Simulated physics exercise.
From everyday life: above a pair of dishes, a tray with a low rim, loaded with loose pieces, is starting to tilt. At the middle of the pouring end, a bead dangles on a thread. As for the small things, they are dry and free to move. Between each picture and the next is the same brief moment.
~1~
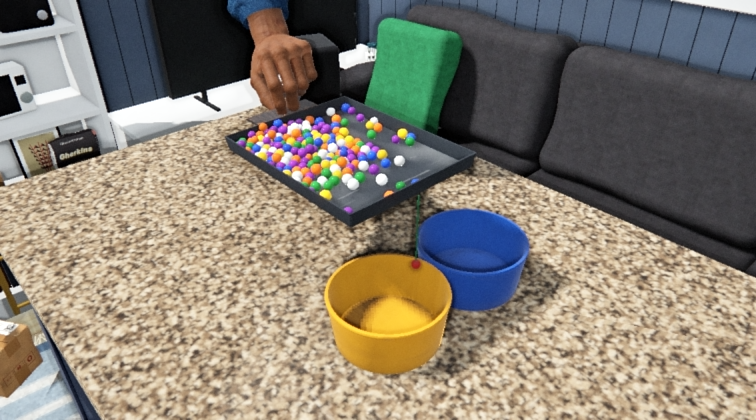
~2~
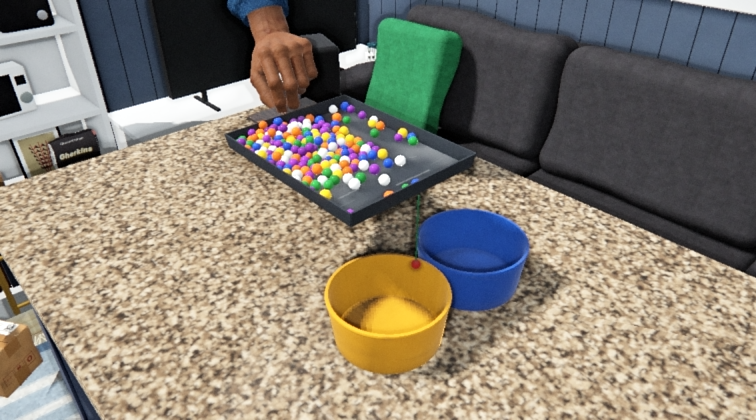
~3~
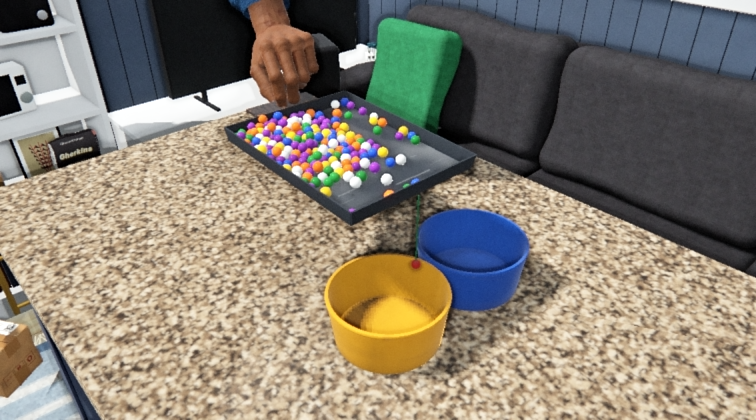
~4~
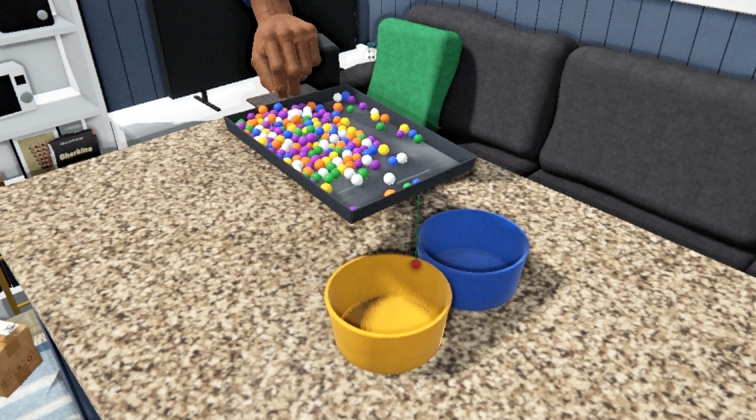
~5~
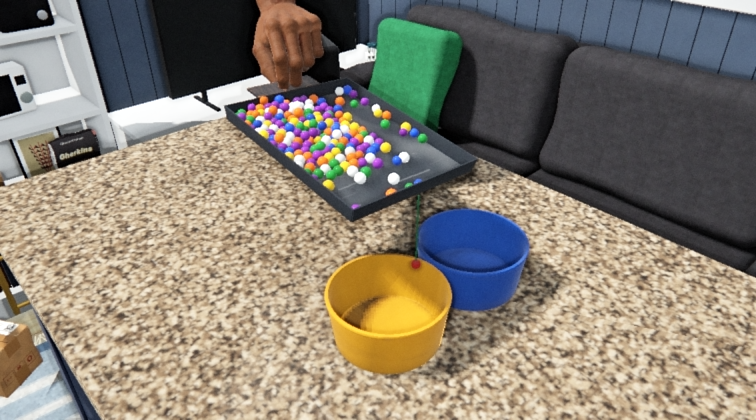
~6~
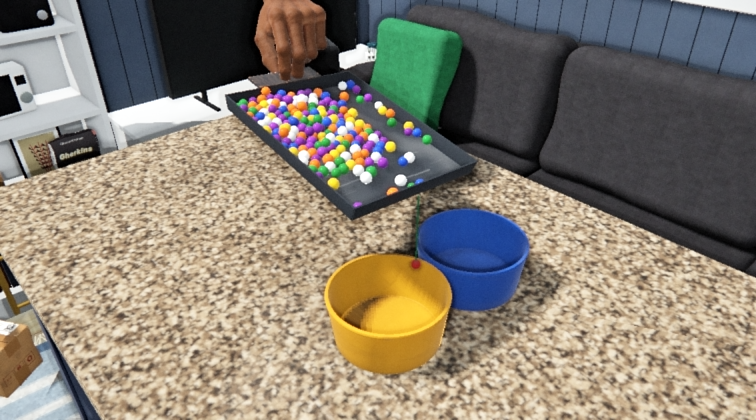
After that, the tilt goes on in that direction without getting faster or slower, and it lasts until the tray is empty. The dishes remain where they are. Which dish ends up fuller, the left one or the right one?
More will pour into the dish on the right side.
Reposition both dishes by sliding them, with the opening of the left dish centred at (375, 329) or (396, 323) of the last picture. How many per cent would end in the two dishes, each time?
The first comes to 90 percent and the second to 90 percent.
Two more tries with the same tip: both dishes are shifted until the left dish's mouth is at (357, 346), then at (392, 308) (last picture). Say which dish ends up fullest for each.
Try 1 - the dish at right; try 2 - the dish at right.
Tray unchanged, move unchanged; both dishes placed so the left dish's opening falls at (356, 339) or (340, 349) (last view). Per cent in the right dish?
Respectively 80 % and 50 %.
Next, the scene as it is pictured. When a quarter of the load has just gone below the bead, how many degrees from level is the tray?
Roughly 85 degrees of tilt.
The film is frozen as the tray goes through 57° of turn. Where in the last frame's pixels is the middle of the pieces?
Look about (429, 149) in the last picture.
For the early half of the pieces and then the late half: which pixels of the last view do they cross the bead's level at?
Near (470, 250) to start, and near (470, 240) afterwards.
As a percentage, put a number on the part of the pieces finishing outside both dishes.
Roughly 30 percent.
Shortly afterwards, tray tipped steeply; all but a few on the tray; a little in the right dish; only a few outside both; only a few in the air.
Next, tray tipped right over; a little on the tray; only a few in the left dish; near half in the right dish; near a quarter outside both; a little in the air.
Some moments later, tray tipped past a quarter turn; only a few in the left dish; near two thirds in the right dish; near a quarter outside both.
In the end, tray tipped past a quarter turn; only a few in the left dish; near two thirds in the right dish; near a quarter outside both.
